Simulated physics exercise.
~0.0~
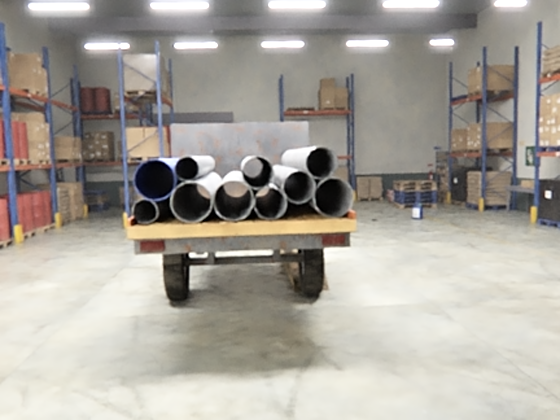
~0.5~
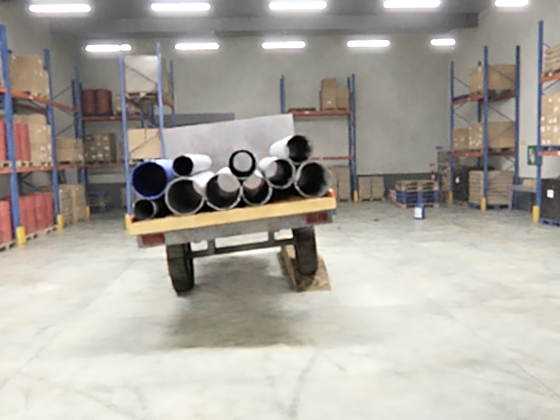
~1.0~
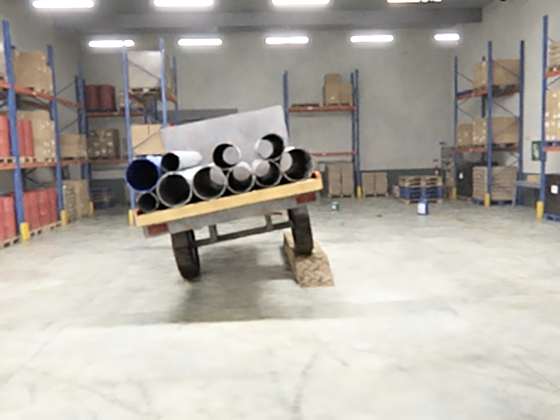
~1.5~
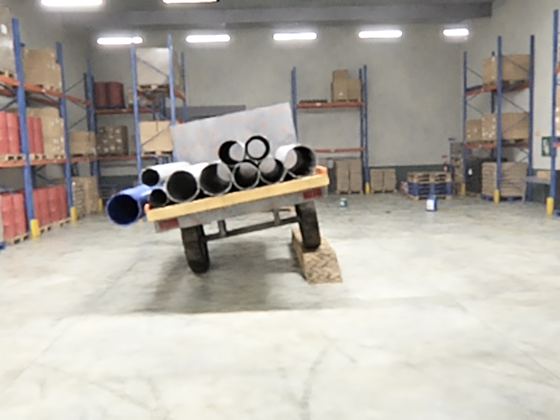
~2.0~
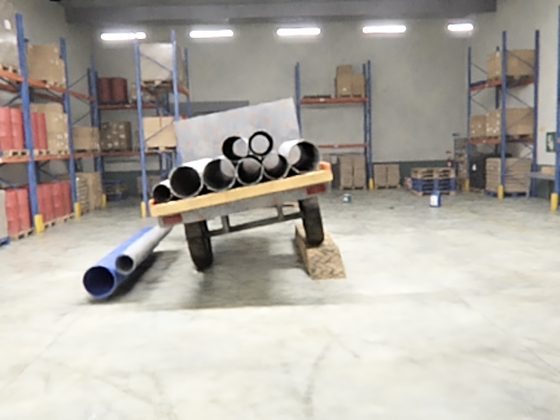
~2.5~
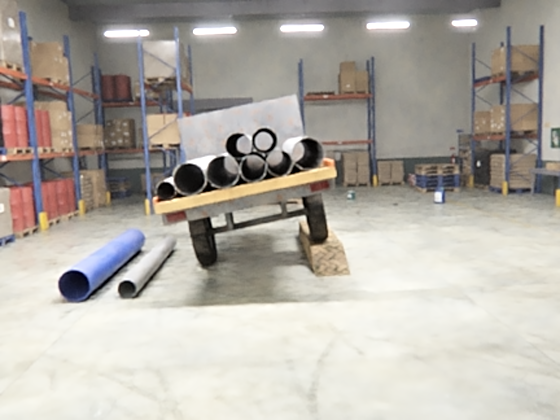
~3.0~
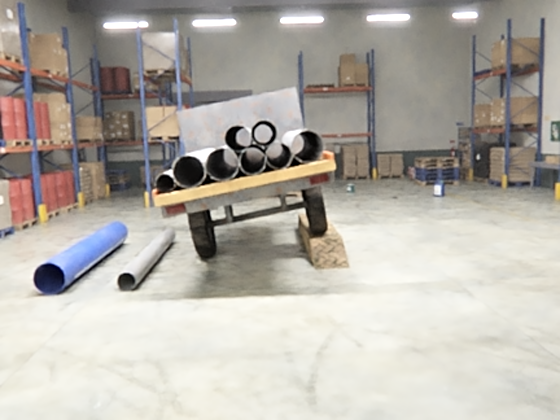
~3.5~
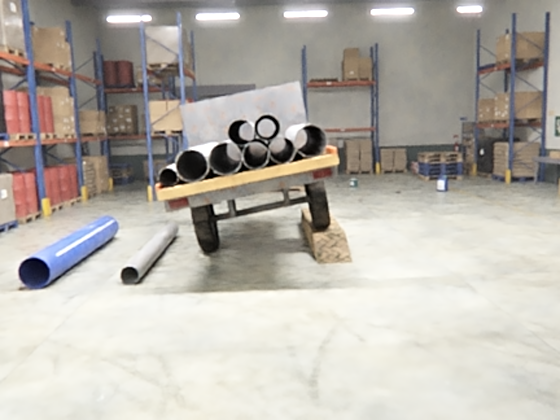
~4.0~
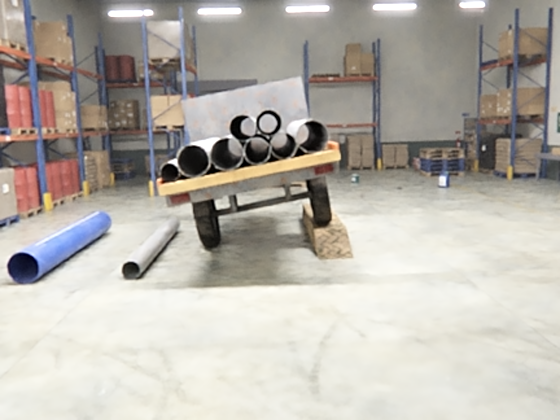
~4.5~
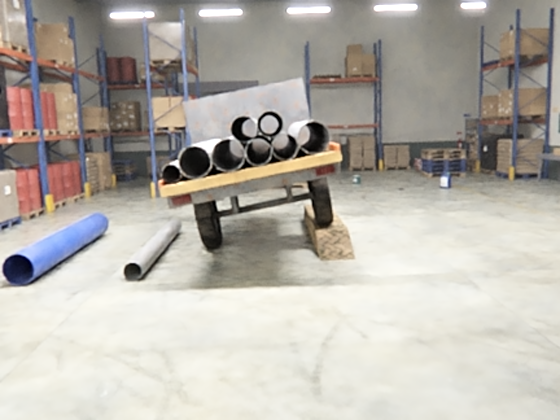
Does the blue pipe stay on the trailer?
No, the blue pipe goes over the left edge of the tilted deck and ends up on the floor to the left of the trailer.
